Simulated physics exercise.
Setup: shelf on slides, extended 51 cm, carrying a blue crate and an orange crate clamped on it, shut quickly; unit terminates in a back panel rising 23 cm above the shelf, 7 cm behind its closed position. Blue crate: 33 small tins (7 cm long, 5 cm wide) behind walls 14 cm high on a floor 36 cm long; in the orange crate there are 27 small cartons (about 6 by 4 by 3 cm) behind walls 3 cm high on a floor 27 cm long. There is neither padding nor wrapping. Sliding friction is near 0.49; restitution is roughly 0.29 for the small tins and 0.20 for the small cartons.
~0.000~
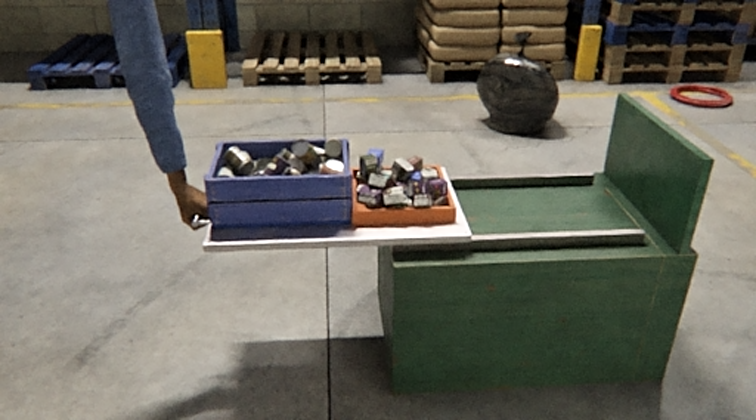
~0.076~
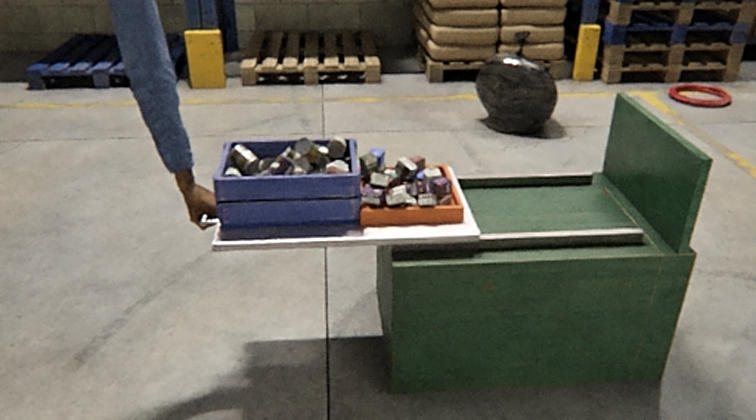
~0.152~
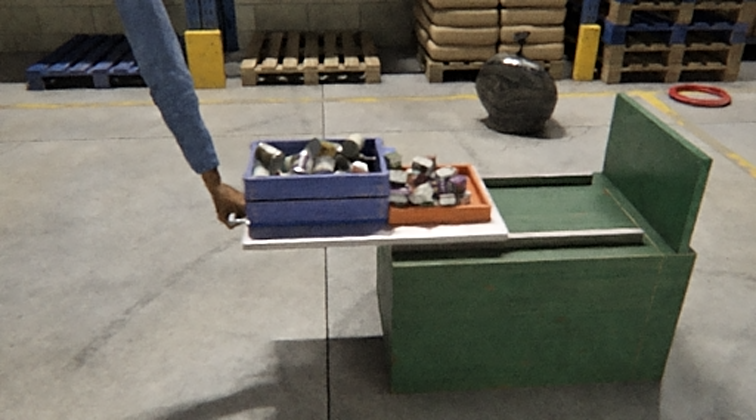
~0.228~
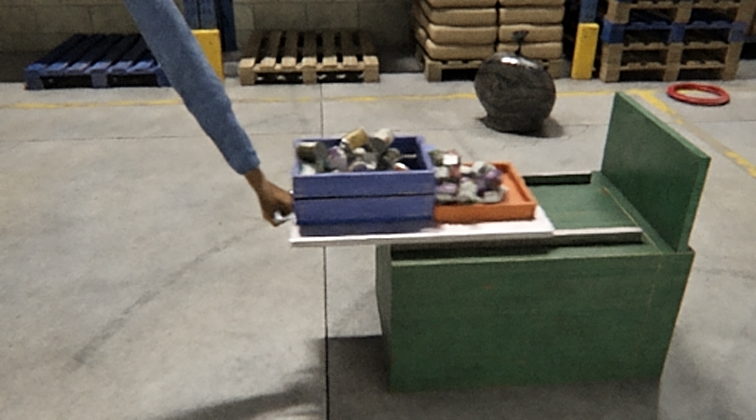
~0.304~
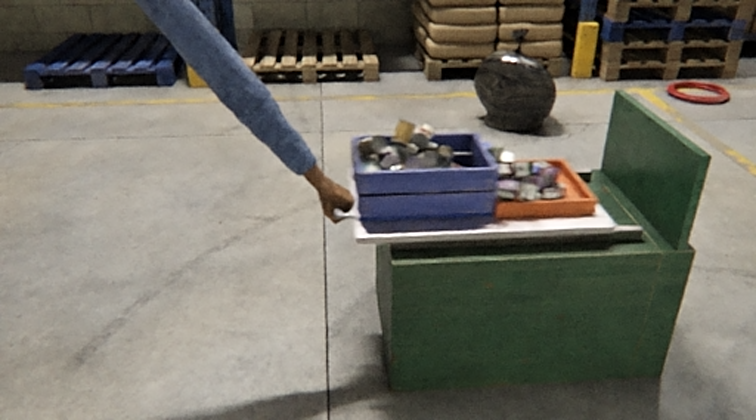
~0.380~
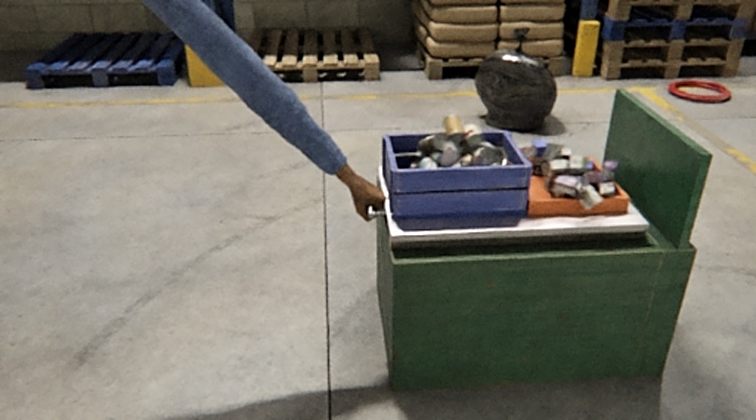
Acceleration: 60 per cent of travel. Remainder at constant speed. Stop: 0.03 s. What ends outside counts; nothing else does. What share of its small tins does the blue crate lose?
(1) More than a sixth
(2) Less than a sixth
(2) Less than a sixth.
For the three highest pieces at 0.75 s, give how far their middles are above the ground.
Roughly 68 centimetres.
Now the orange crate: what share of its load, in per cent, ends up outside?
For the orange crate, the loss is 45%.
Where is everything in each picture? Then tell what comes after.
In the first frame (we follow the rim corner now nearest the camera), blue crate at (211, 179); orange crate at (357, 210); shelf in by 0 cm; nothing out yet.
Blue crate at (220, 178); orange crate at (365, 210); shelf in by 3 cm, in the second frame.
Blue crate at (250, 178); orange crate at (394, 209); shelf in by 11 cm, in the third frame.
Blue crate at (298, 175); orange crate at (440, 206); shelf in by 24 cm, in the fourth frame.
Blue crate at (363, 172); orange crate at (501, 203); shelf in by 42 cm; 1 out, in the fifth frame.
Blue crate at (398, 170); orange crate at (534, 201); shelf in by 51 cm; 2 out, the lowest carton at (528, 155), in the sixth frame.
After 0.53 s, 2 of 33 out of the blue crate and 11 of 27 out of the orange crate.
After 0.75 s, 2 of 33 out of the blue crate and 12 of 27 out of the orange crate.
When it is over (at 1.18 s), 2 of 33 out of the blue crate and 12 of 27 out of the orange crate. Asked share, 2 of 33, 6 per cent.
